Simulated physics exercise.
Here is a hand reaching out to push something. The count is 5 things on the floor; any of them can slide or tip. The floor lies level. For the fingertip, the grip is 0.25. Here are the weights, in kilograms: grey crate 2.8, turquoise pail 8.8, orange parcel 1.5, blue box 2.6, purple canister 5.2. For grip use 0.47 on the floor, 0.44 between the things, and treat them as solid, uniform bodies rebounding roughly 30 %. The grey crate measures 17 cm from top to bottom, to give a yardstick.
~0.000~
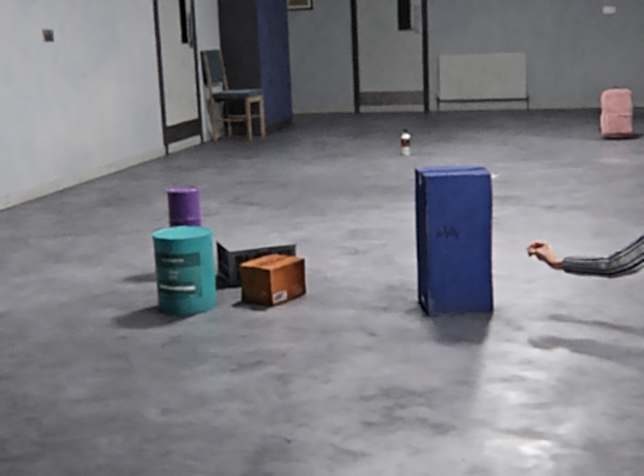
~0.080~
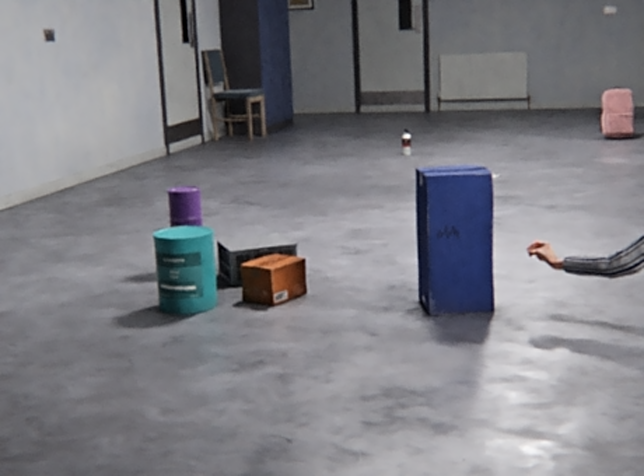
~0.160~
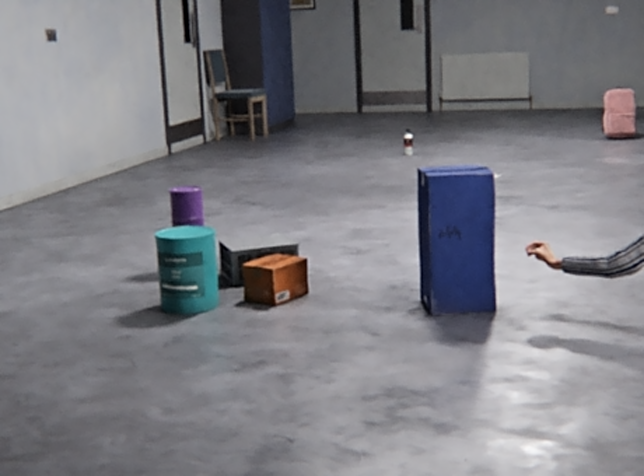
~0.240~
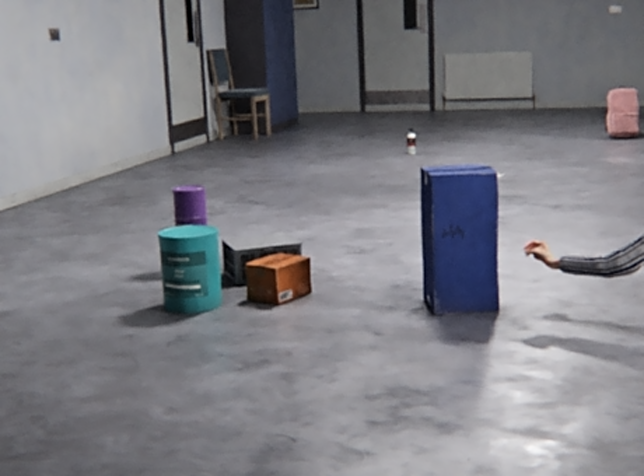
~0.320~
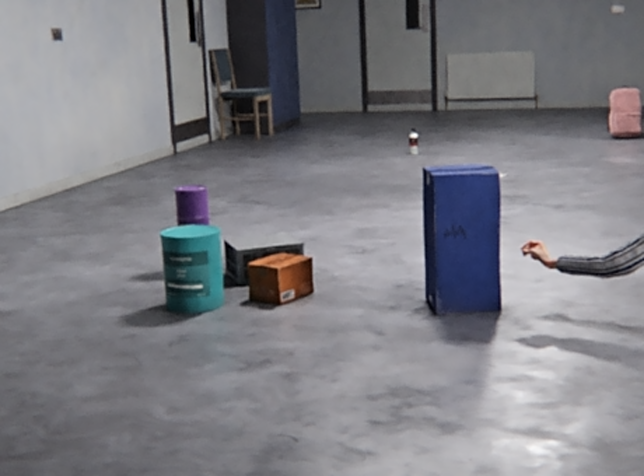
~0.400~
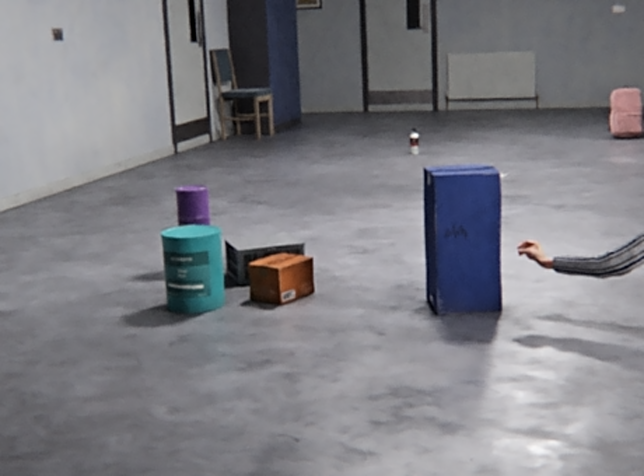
At the start, a hand in a dark striped sleeve hovers at the right of a tall blue box, with a turquoise pail, purple canister, orange parcel and grey crate grouped to the left. The view shifts very slightly, then the hand edges left toward the box without touching it.
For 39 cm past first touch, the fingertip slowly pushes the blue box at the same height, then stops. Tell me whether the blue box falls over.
Standing.
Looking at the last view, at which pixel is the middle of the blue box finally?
It ends up at about (376, 240).
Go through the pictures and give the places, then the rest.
In the first frame, hand has come 0 cm; blue box (453, 239); grey crate (256, 259).
In the second frame, hand has come 0 cm; blue box (454, 239); orange parcel (274, 279).
In the third frame, hand has come 1 cm; blue box (456, 239); grey crate (259, 259).
In the fourth frame, hand has come 3 cm; blue box (459, 238); orange parcel (279, 278).
In the fifth frame, hand has come 5 cm; blue box (461, 238); grey crate (264, 258).
In the sixth frame, hand has come 7 cm; blue box (462, 238); orange parcel (282, 278).
Around 1.00 s, hand has come 22 cm; blue box shifted 6 cm near (447, 238).
Around 1.50 s, hand has come 34 cm; blue box shifted 18 cm near (418, 239).
Around 2.00 s, hand has come 46 cm; blue box shifted 29 cm near (390, 240).
Finally (2.8 s), not toppled but over 14 cm from the start, blue box; the other 4 still in place (within 14 cm). Final places as that camera would see them, blue box near (376, 240).
